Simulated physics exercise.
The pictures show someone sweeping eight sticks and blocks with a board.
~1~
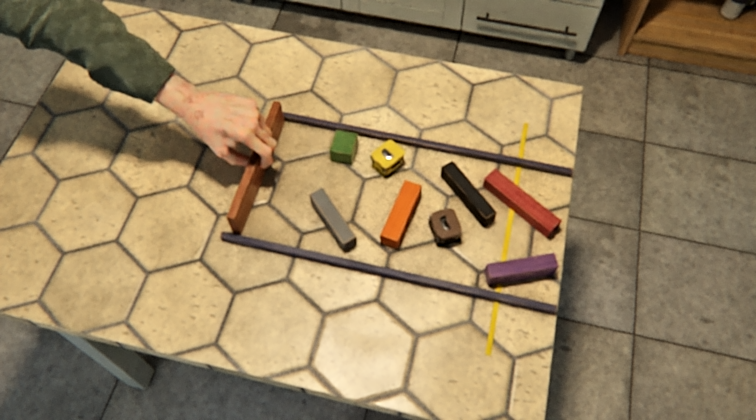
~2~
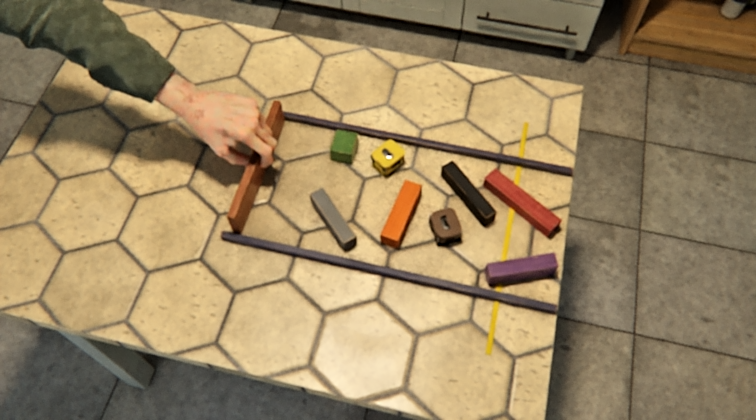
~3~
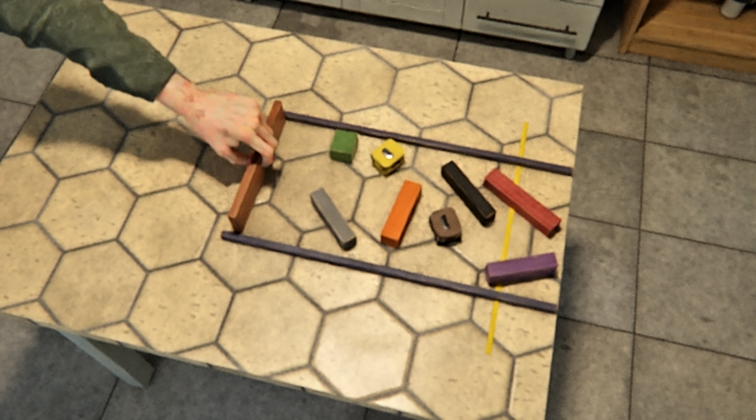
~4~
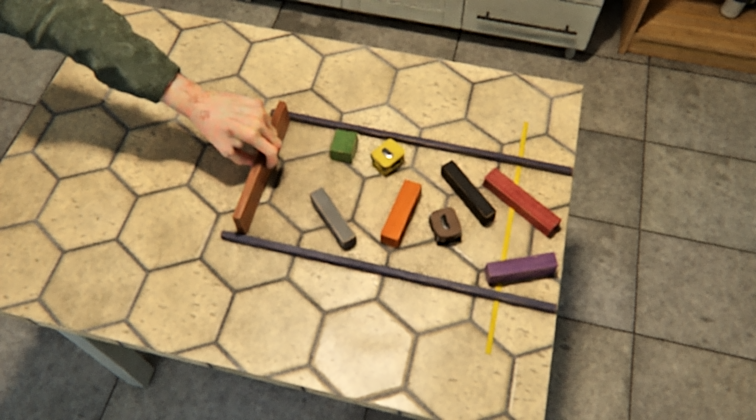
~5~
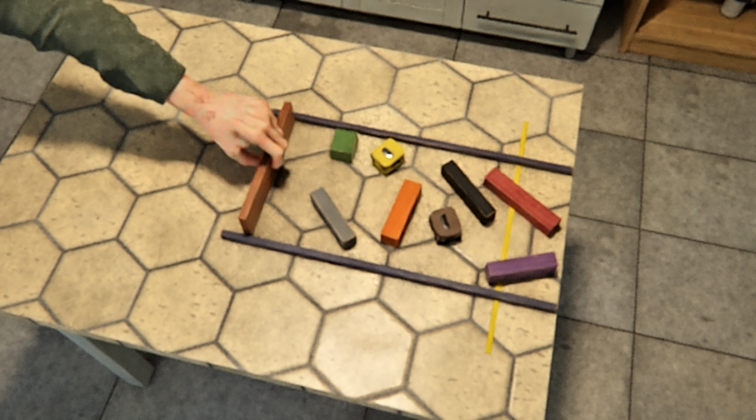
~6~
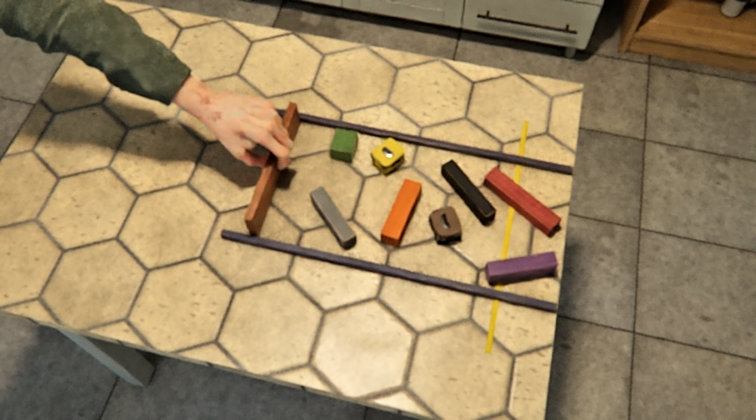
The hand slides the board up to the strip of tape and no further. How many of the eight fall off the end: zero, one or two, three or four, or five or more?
As it turns out, the number that fall off is one or two.
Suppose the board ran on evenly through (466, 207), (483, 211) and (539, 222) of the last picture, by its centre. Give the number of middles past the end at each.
Place by place, 0, 0 and 5.
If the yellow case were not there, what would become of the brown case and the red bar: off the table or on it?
The brown case stays on; the red bar goes over.
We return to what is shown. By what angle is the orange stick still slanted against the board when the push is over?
Roughly 0° out of line.
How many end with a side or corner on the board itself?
That makes 2.
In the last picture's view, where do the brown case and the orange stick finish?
The brown case stops around (555, 250); the orange stick around (533, 239).
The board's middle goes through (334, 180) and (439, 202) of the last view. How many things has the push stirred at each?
At the one place 2, at the other 7.
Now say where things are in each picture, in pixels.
The first picture shows purple bar (521, 269); red bar (521, 203); black stick (468, 193); board (258, 166); tape (509, 228).
The second picture shows red bar (521, 202); orange stick (401, 213).
The third picture shows black stick (468, 193); green block (344, 146).
The fourth picture shows purple bar (521, 268); grey stick (333, 218).
The fifth picture shows red bar (521, 201); brown case (445, 226).
The sixth picture shows purple bar (521, 267); red bar (521, 201); black stick (468, 192); board (274, 167); tape (509, 226).
Soon after, none off yet; purple bar at rest near (521, 267); red bar at rest near (521, 201); black stick at rest near (468, 192).
After that, none off yet; purple bar at rest near (521, 267); red bar at rest near (523, 200); black stick displaced a little near (485, 195).
And then, none off yet; purple bar at rest near (521, 268); red bar displaced a little near (557, 205); black stick displaced about its own width near (537, 207).
In the end, the number that fall off is one or two; gone, black stick and red bar.
